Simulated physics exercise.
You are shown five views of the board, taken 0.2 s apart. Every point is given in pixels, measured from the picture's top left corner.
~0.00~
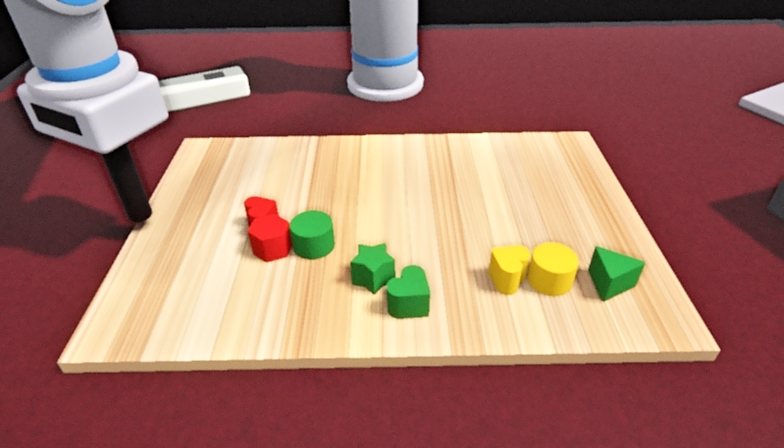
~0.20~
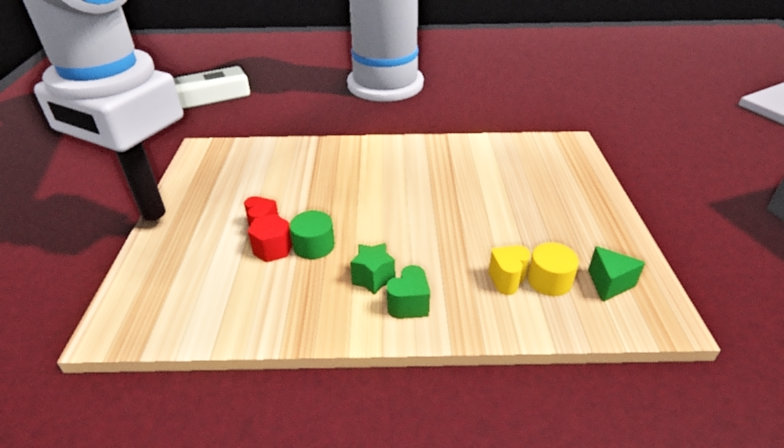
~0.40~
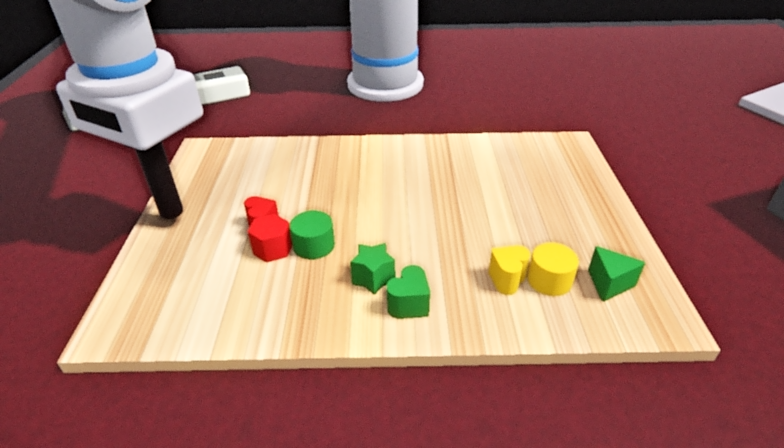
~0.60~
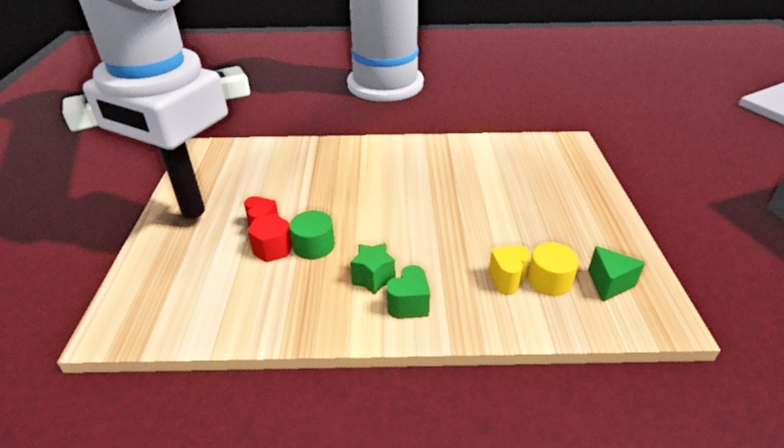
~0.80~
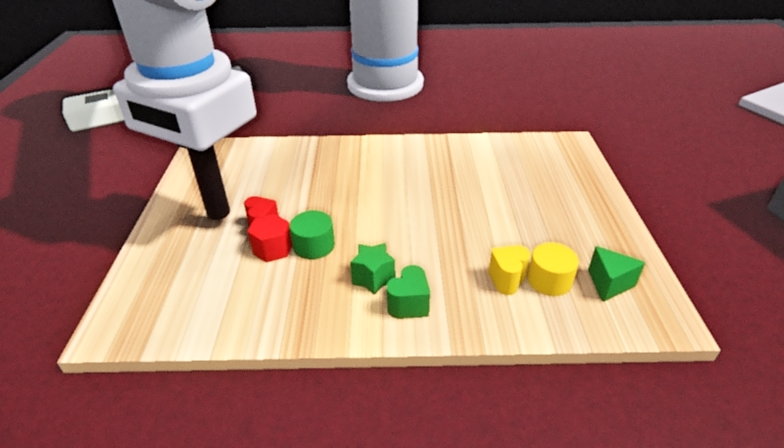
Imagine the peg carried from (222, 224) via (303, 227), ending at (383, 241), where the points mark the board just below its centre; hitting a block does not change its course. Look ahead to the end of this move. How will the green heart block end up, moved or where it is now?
It sits in its place.
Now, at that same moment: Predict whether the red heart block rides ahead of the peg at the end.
It rides in front to the end.
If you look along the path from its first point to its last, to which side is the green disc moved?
It gets pushed right.
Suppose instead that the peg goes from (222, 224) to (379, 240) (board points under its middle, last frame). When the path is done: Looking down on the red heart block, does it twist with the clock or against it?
It turns counter-clockwise.
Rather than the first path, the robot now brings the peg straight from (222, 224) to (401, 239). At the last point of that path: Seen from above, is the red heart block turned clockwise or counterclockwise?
Viewed from above: Anti-clockwise.
The first path, step by step. One third of the way, peg (275, 215); red heart block (295, 204), turned 40° clockwise; red six-sided block (268, 228).
Two thirds of the way, peg (328, 222); red heart block (351, 209), turned 25° clockwise; red six-sided block (268, 228); green disc (332, 234).
At the end, peg (382, 231); red heart block (404, 212); red six-sided block (268, 228); green disc (332, 234); green heart block still.
